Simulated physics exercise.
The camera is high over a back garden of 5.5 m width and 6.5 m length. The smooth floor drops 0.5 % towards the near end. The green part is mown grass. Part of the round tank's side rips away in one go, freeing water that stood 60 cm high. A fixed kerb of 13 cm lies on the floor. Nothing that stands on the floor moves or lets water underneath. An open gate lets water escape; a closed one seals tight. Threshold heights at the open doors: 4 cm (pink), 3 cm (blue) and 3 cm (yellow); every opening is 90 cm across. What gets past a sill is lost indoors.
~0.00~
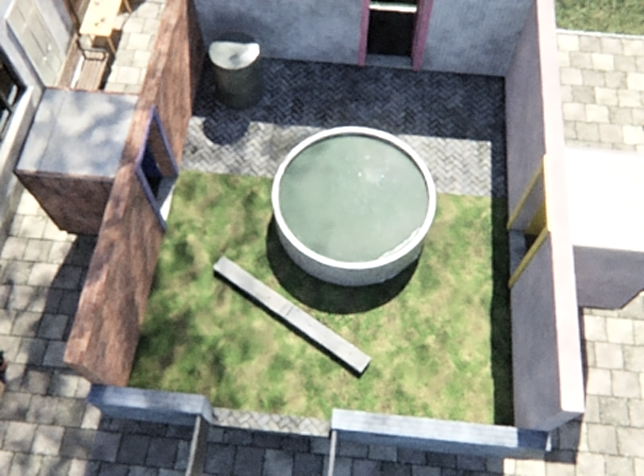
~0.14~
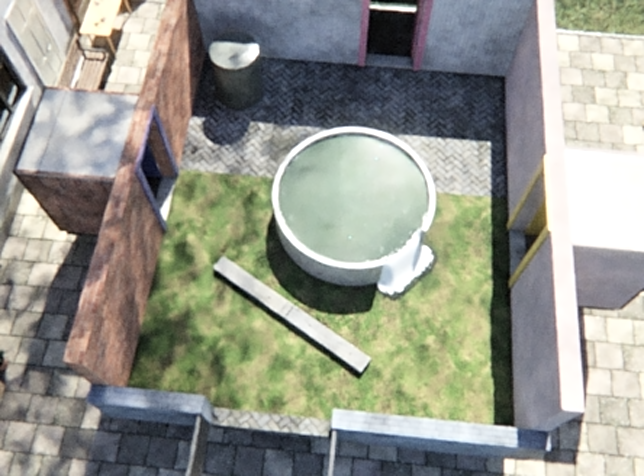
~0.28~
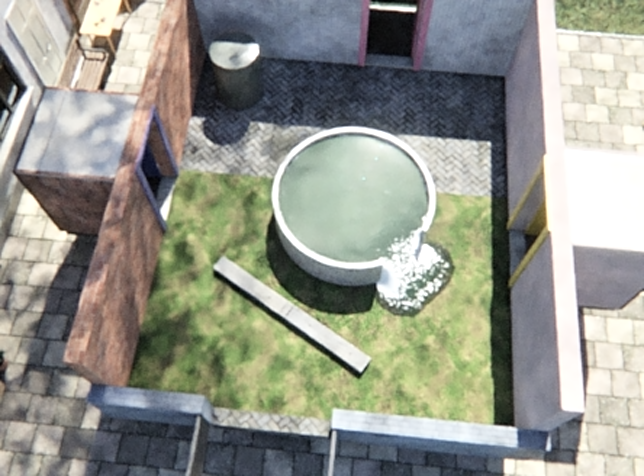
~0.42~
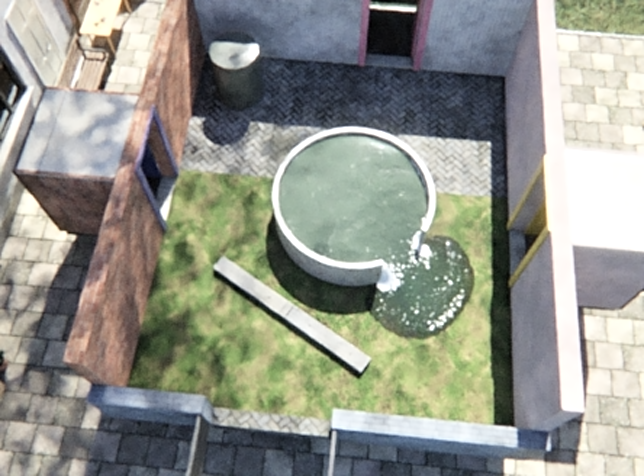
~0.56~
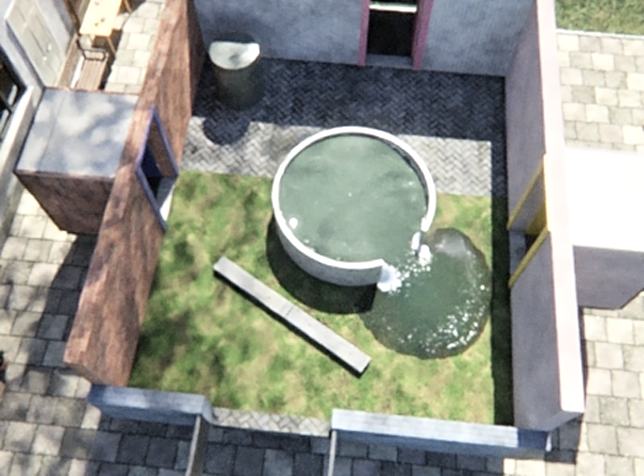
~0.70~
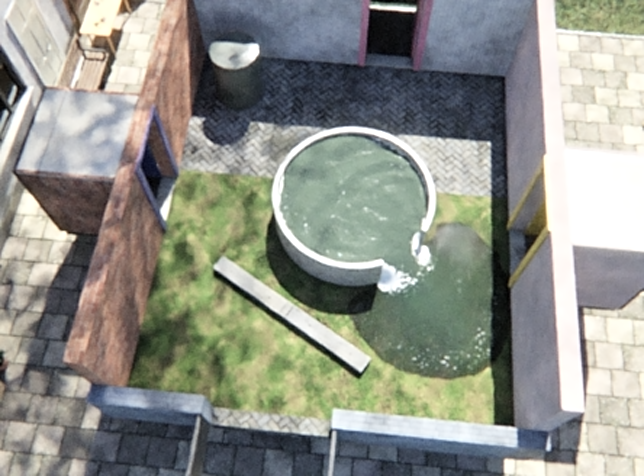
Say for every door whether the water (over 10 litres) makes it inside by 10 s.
Door by door: At the pink door it does not reach the limit; at the blue door it does not reach the limit; at the yellow door it passes the limit.
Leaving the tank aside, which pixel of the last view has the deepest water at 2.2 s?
At about (505, 437).
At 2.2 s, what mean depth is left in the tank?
Roughly 39 cm on average.
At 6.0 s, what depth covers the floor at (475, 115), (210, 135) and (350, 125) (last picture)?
About 2, 0 and 0 cm.
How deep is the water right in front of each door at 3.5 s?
Depths in cm: Pink 0, blue 0, yellow 10.
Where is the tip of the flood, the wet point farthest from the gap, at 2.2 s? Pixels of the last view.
Around (505, 437).
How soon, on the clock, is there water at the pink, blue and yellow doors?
Pink 7.5 s, blue 8.0 s, yellow 1.0 s.
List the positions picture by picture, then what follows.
The first frame shows still water, 60 cm deep, in the round tank at (354, 196).
In the second frame, the front is at (433, 258), 0.5 m from the gap at (402, 261); 0.3 m2 of floor is under water; 60 cm left at the back of the round tank.
In the third frame, the front is at (415, 310), 0.8 m from the gap at (402, 261); 0.7 m2 of floor is under water; 60 cm left at the back of the round tank.
In the fourth frame, water pours out at (401, 261) and has run 1.1 m, to (422, 334); deepest outside 32 cm, 60 cm at the round tank's back.
In the fifth frame, water pours out at (402, 261) and has run 1.6 m, to (459, 349); deepest outside 33 cm, 60 cm at the round tank's back.
In the sixth frame, the front is at (479, 367), 1.9 m from the gap at (402, 261); 3.6 m2 of floor is under water; 60 cm left at the back of the round tank.
After 1.4 s water covers 20 % of the floor and is deepest (30 cm) near (409, 273); pink door not reached, blue door not reached, yellow door 10 cm at the sill, 3 L in.
After 2.2 s water covers 25 % of the floor and is deepest (37 cm) near (505, 437); pink door not reached, blue door not reached, yellow door 12 cm at the sill, 30 L in.
After 3.5 s water covers 35 % of the floor and is deepest (23 cm) near (479, 434); pink door not reached, blue door not reached, yellow door 10 cm at the sill, 71 L in.
After 6.0 s water covers 60 % of the floor and is deepest (18 cm) near (466, 433); pink door not reached, blue door not reached, yellow door 9 cm at the sill, 134 L in.
After 10.0 s water covers 85 % of the floor and is deepest (12 cm) near (428, 429); pink door 3 cm at the sill, 0 L in, blue door 5 cm at the sill, 1 L in, yellow door 8 cm at the sill, 200 L in.
